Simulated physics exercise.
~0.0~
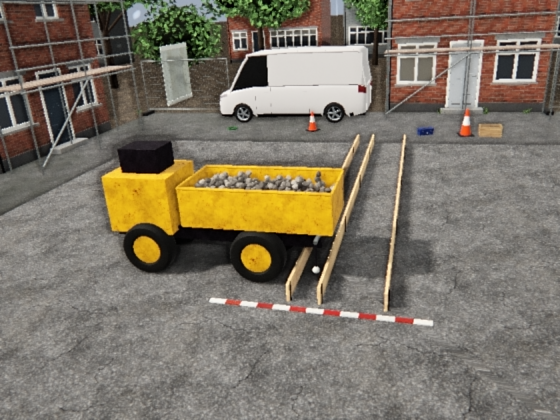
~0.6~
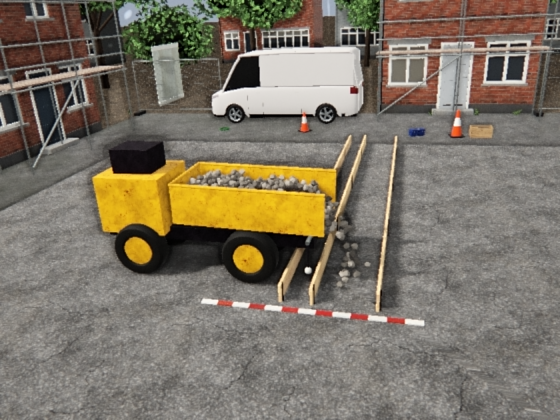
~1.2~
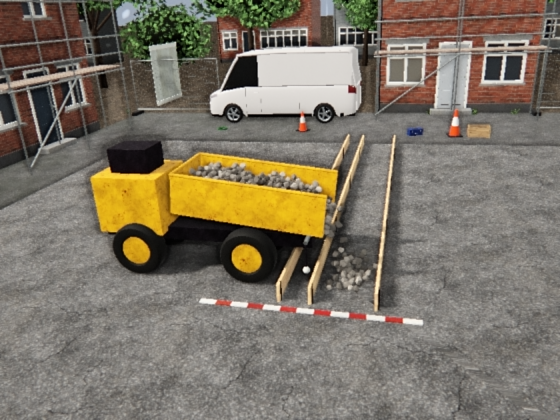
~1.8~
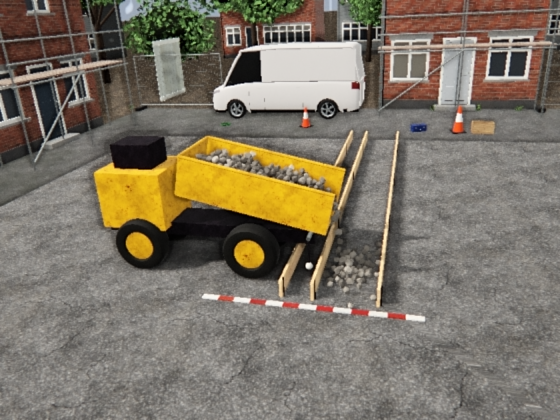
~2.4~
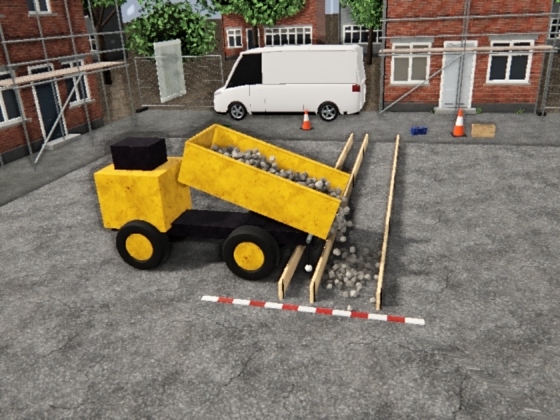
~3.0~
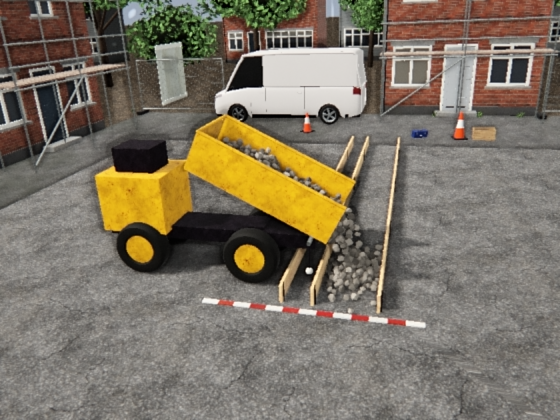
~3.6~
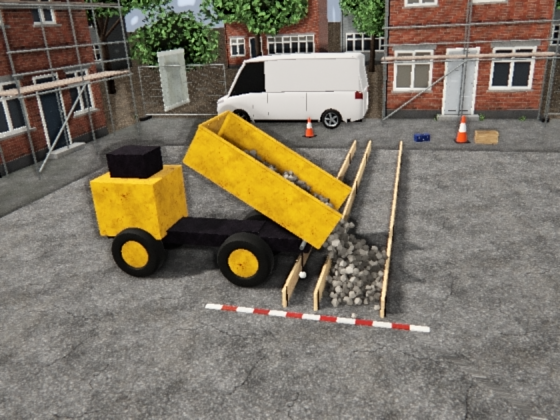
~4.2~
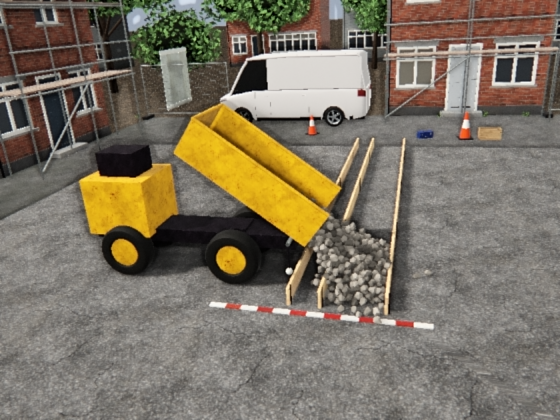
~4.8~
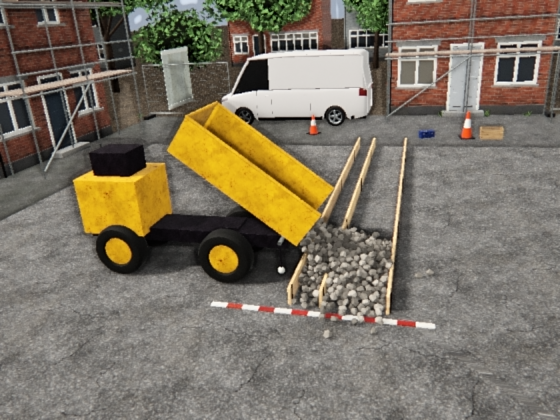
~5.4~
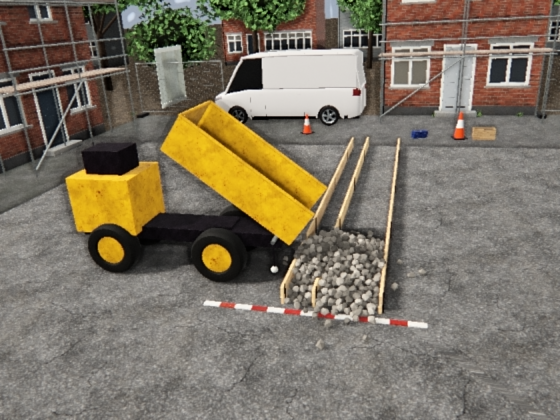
A yellow tipper truck with a black block on its cab stands on a grey yard, its open body full of grey stones, seen from above and to the side by a slightly swaying camera. Wooden planks and a red and white striped staff lie to its right, with a white van, orange cones and brick houses behind. Stones begin spilling off the right end, landing between the planks as the body tilts steeply. The truck then rolls left while the rest slides out. Finally the body is empty and still raised, and the heap spreads across both bays, mostly the right one.
